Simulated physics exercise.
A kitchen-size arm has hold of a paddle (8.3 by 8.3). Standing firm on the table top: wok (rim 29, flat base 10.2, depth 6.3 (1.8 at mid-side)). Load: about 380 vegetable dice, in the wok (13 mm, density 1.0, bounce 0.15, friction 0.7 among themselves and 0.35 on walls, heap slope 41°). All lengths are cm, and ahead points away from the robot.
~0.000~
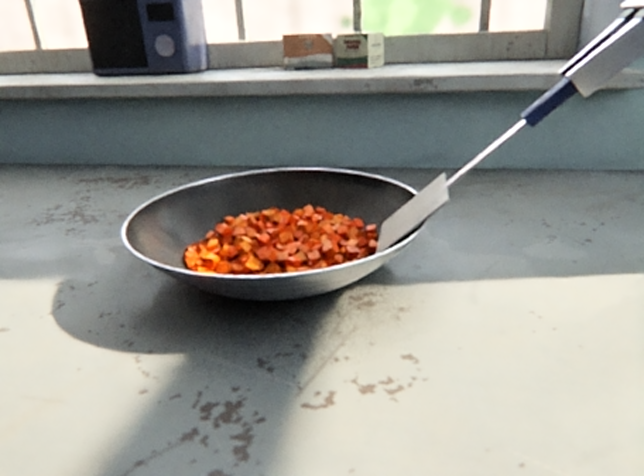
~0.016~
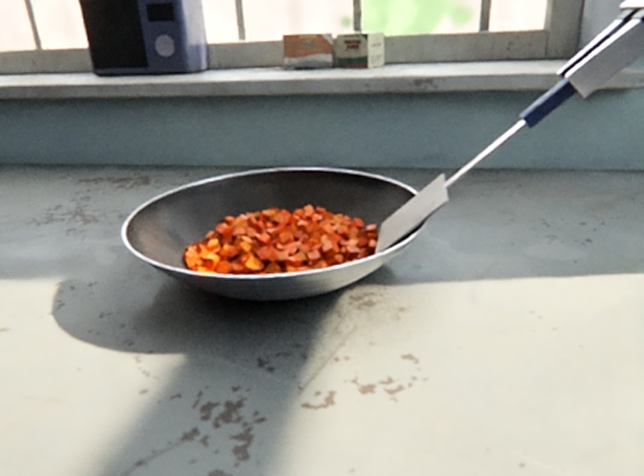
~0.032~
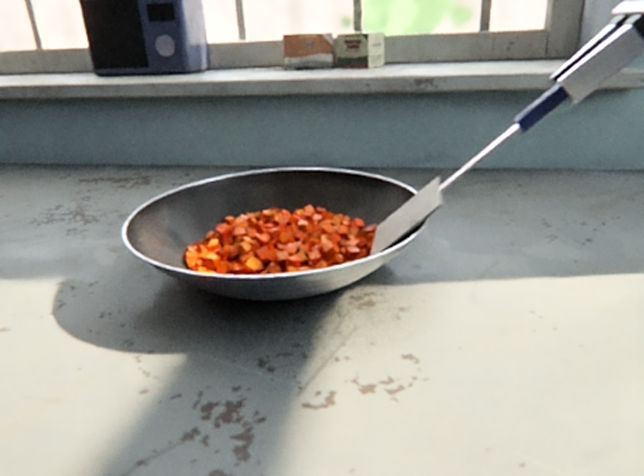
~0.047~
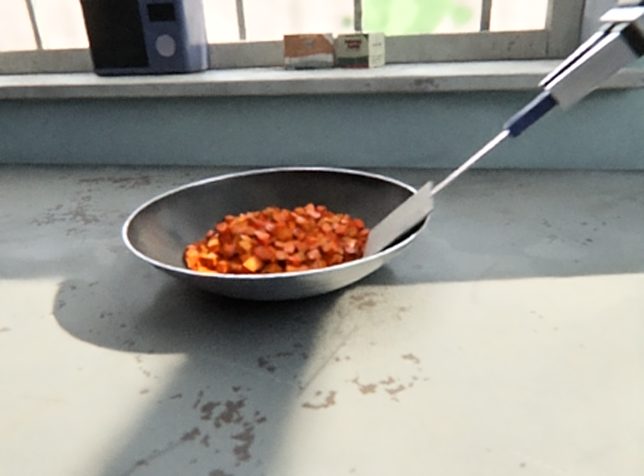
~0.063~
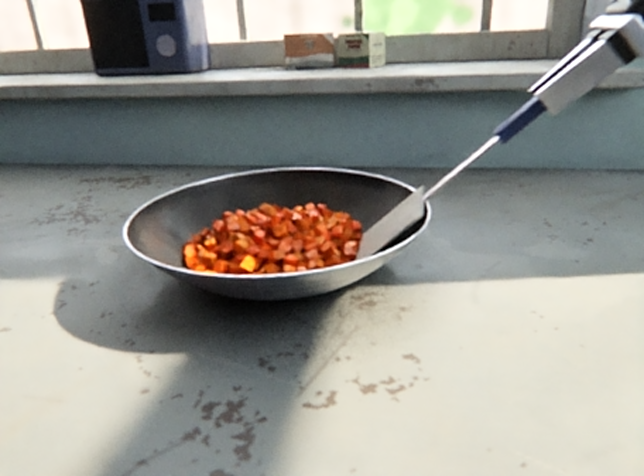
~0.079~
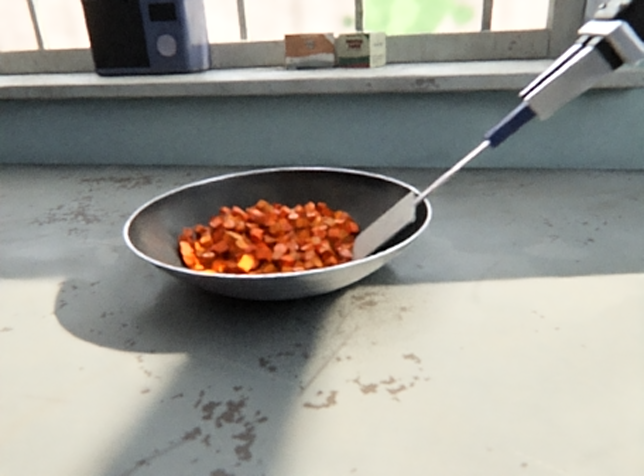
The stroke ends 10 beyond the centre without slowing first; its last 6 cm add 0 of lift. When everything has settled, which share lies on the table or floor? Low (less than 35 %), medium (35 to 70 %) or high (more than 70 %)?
A low share, less than 35 %, ends on the table or floor.
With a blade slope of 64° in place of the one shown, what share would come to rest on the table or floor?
In that case some 40 per cent.
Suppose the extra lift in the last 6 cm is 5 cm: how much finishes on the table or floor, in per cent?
Some 25 per cent.
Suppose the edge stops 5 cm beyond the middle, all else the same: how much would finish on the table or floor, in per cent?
It would be near 5 per cent.
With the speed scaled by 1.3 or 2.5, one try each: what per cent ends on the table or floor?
Some 35 and 50 per cent.
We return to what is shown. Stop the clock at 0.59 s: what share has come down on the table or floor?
About 25 per cent.
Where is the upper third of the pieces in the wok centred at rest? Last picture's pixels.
Near (179, 209).
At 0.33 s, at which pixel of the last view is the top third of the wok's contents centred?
At about (188, 209).
After 0.20 s, sloping 43°, highest piece 6 above the table; 379 in the wok.
After 0.33 s, sloping 43°, highest piece 9 above the table; 372 in the wok, 7 on the blade or in flight.
After 0.59 s, sloping 43°, highest piece 8 above the table; 280 in the wok, 94 on the table or floor, 5 on the blade or in flight.
After 1.64 s, sloping 43°, highest piece 8 above the table; 280 in the wok, 99 on the table or floor.
At rest, 280 in the wok, 99 on the table or floor. That is 26 % on the table or floor.
